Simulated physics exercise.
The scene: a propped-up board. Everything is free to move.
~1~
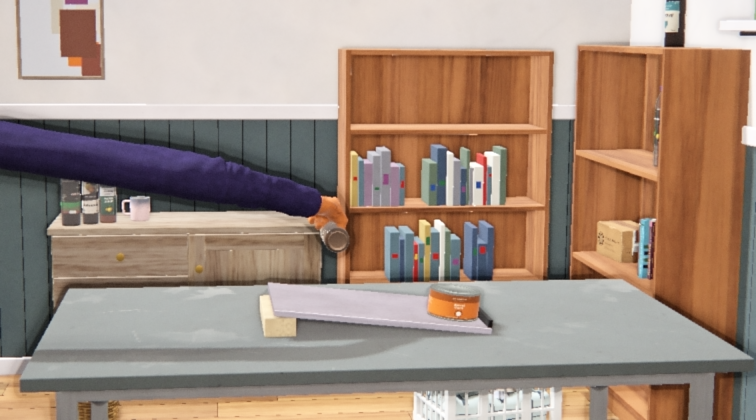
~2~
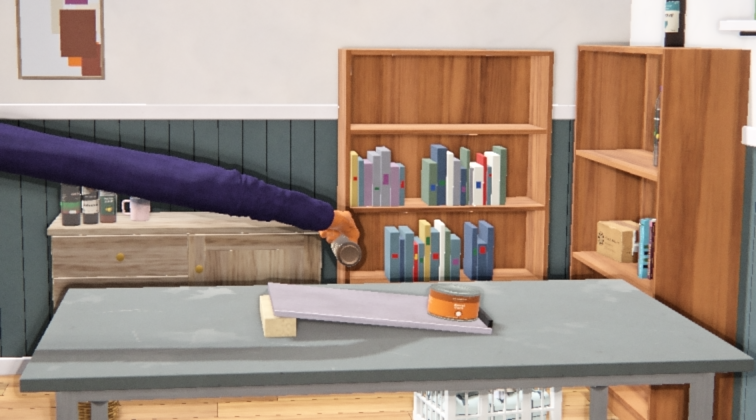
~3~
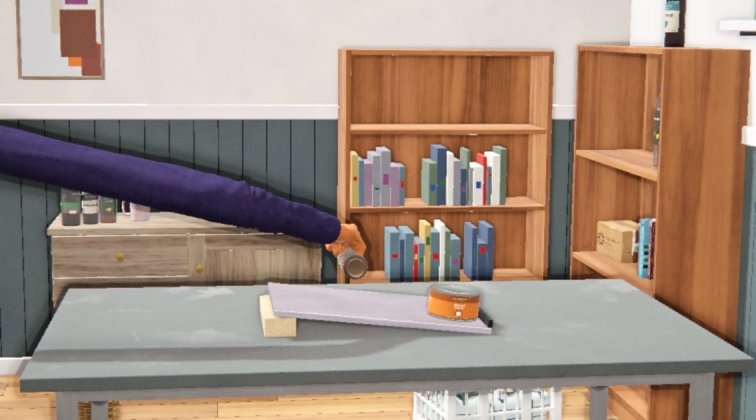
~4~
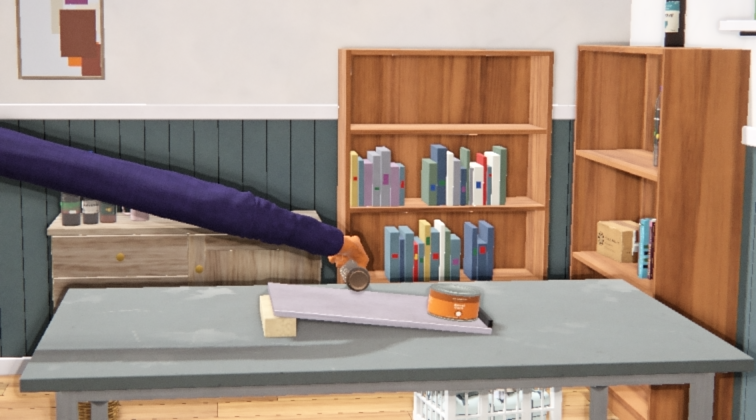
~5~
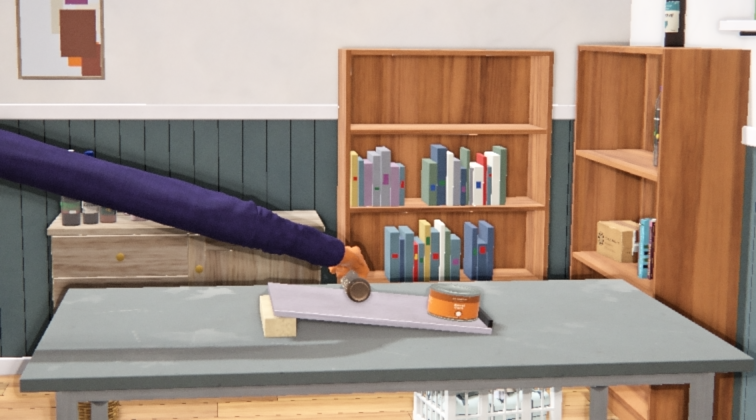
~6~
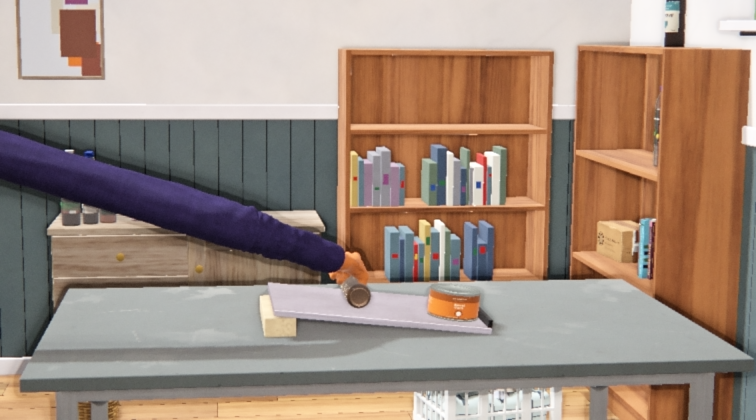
In a room with dark green panelling and wooden bookshelves, a fixed view looks from the front, slightly from above, at a long grey table. A pale board slopes down to the right from a yellowish block under its left end, with an orange tub near its lower end. From the left, a purple-sleeved arm lowers a brown can, moving slightly right, to the board's surface, while the tub stays still.
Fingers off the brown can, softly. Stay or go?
Outcome: The brown can slides or rolls down.
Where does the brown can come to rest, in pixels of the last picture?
Around (419, 296).
Then, 0.40 s on from there, brown can shifted a little near (366, 292).
Then, 0.60 s on from there, brown can shifted about its own width near (384, 293).
Then, 0.70 s on from there, brown can shifted well along near (396, 294).
Then, 0.90 s on from there, brown can shifted well along near (418, 296).
In the end, moved from the start, brown can; orange tub unmoved. At the end, from the last picture's camera, brown can near (418, 296). The brown can runs down the board.
